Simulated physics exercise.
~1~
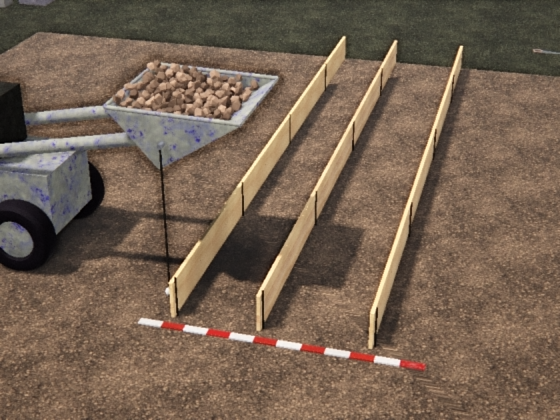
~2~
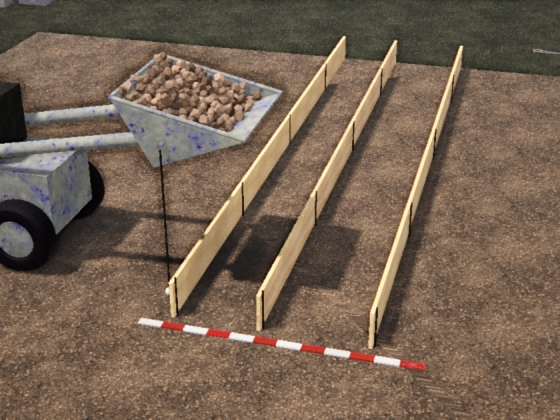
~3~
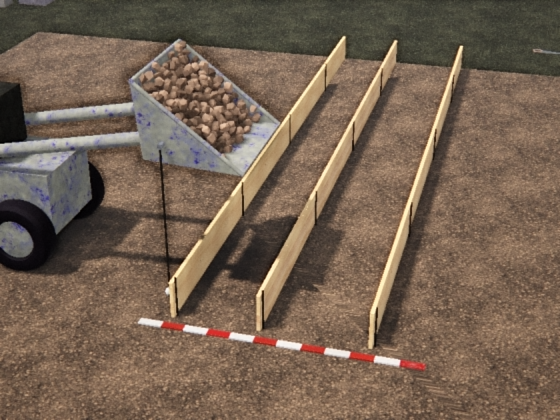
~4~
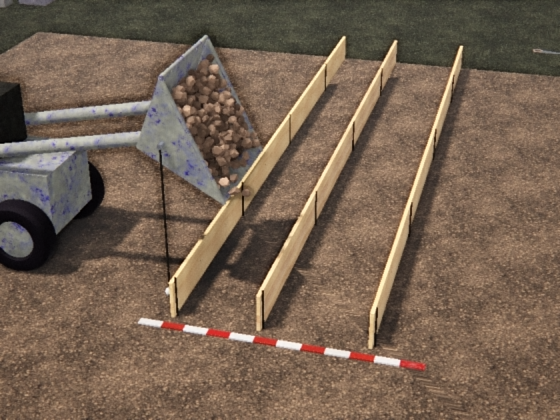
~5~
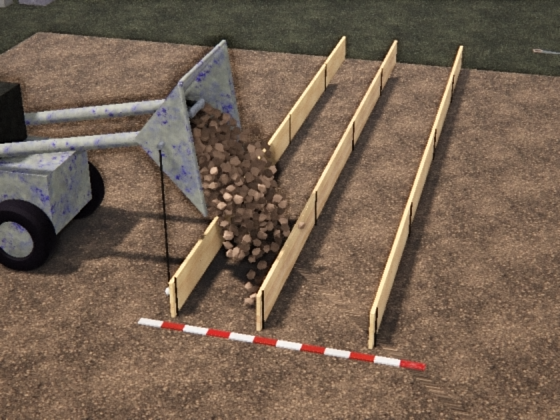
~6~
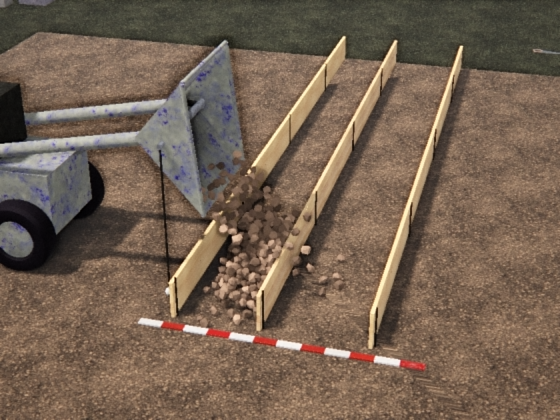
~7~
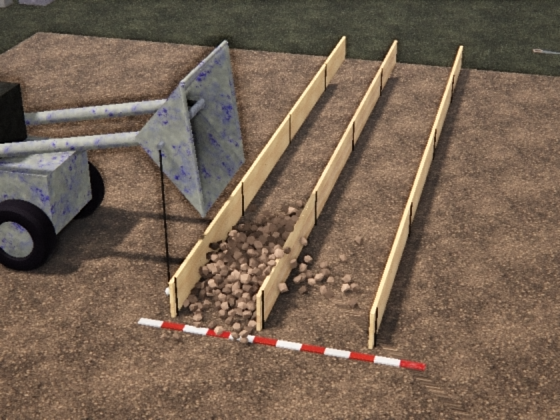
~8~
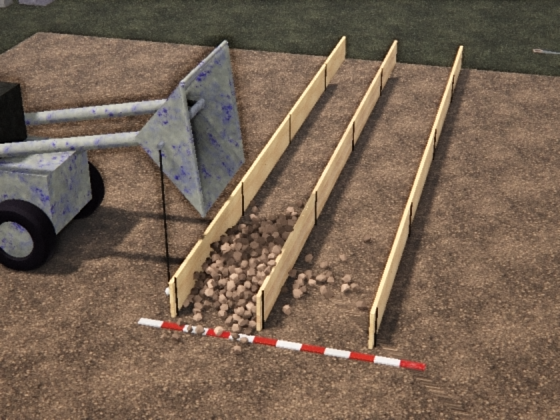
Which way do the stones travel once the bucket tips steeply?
The stones move down, spilling out of the bucket onto the ground among the planks.
